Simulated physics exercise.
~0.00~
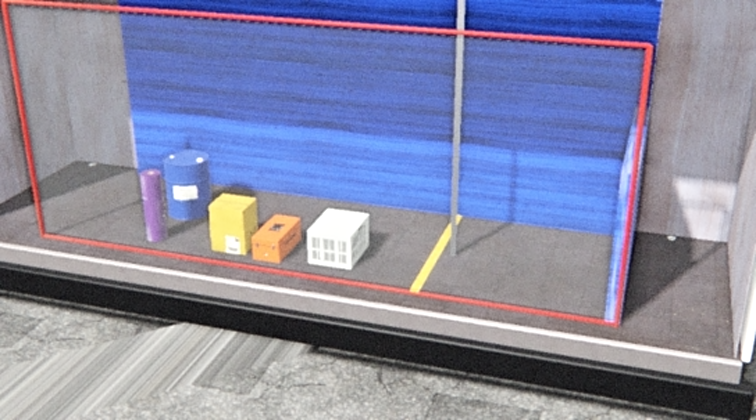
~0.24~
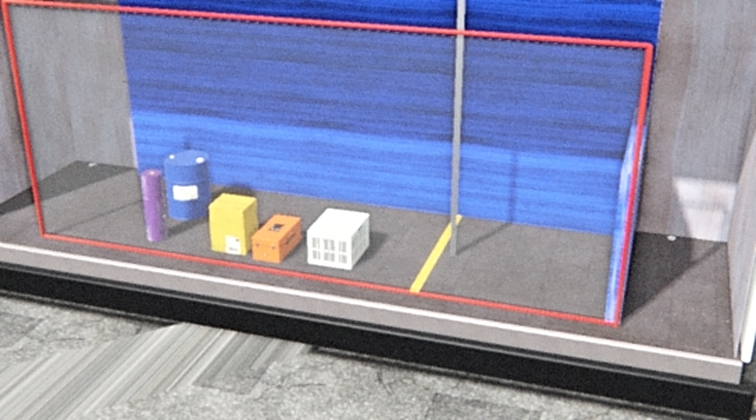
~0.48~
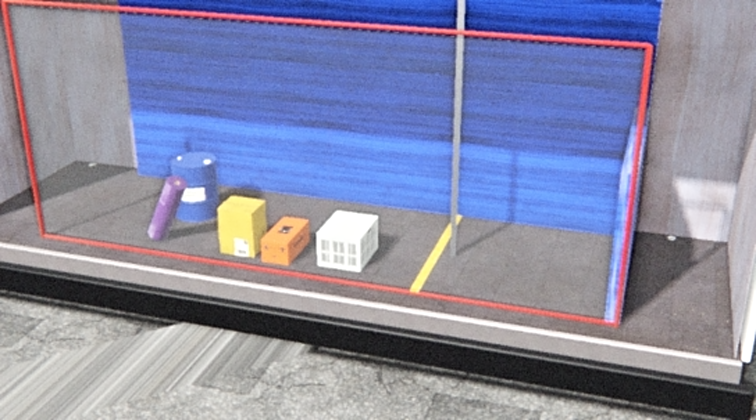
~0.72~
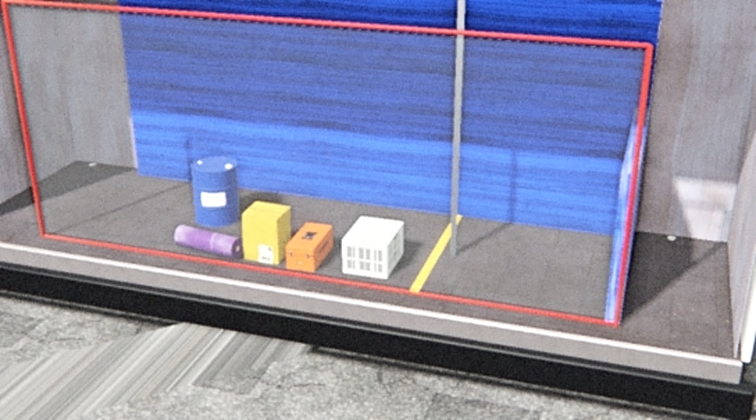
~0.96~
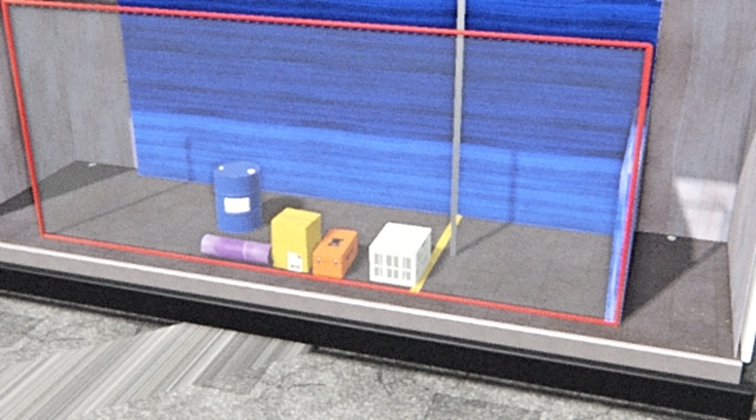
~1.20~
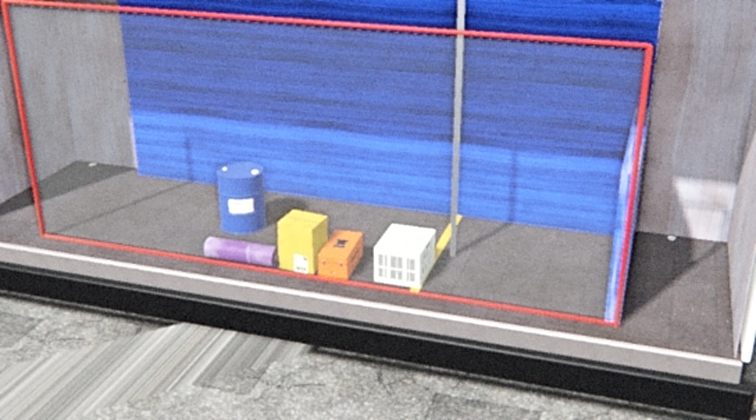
In a box van's cargo bay, a blue drum, yellow pack, orange toolbox and white crate slid a short way right, staying upright, while a purple roll toppled onto its side and moved along too, all ending short of the yellow line.
